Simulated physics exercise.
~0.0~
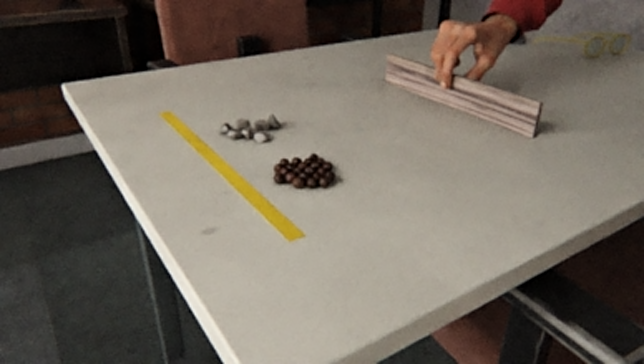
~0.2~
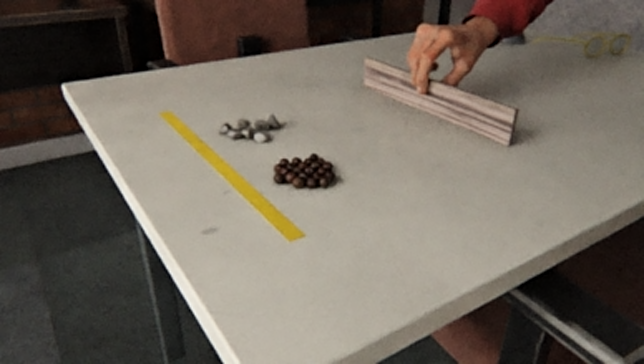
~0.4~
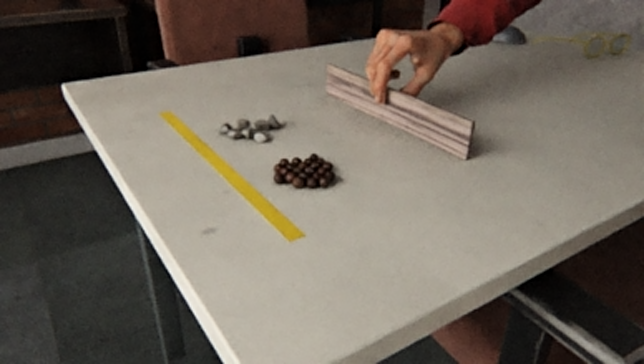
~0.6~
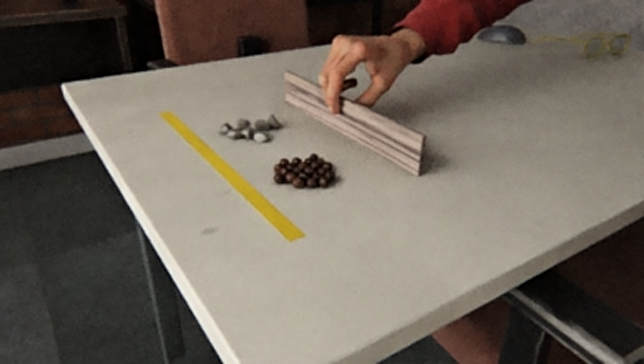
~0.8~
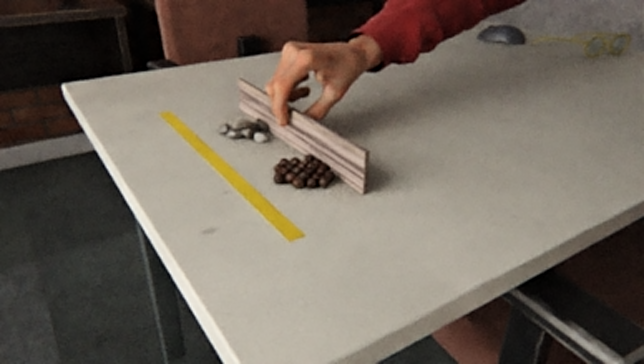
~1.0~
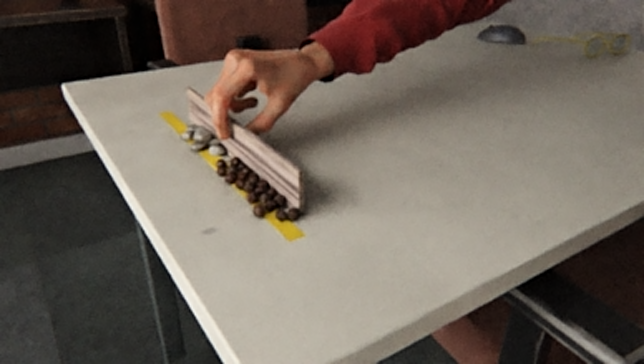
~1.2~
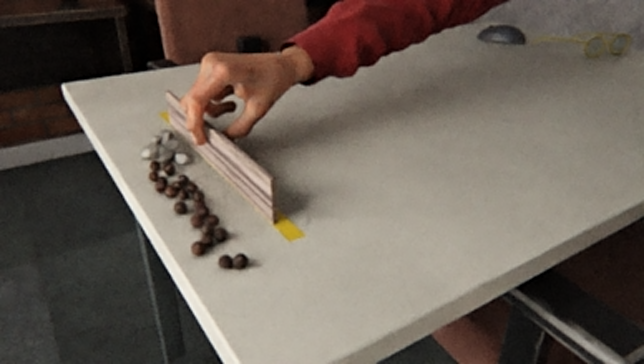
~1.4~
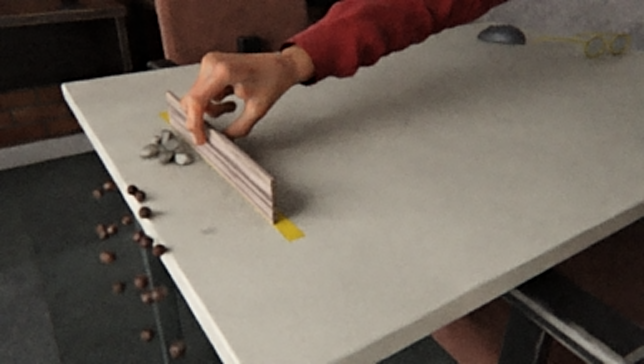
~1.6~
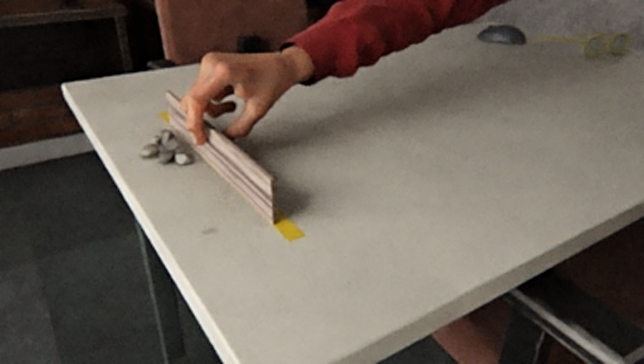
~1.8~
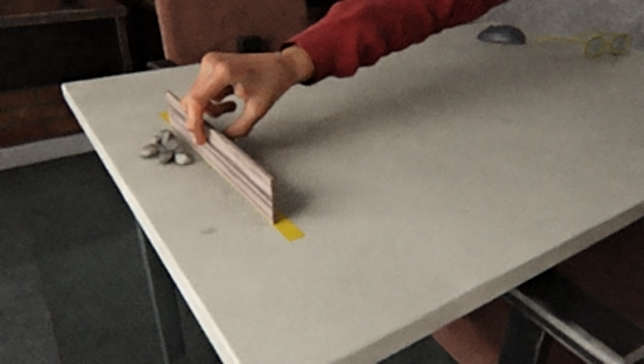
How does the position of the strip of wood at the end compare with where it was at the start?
At the start it stands toward the far right part of the table, well away from the two heaps. By the end it is much farther left, standing at the yellow tape near the table's left edge.
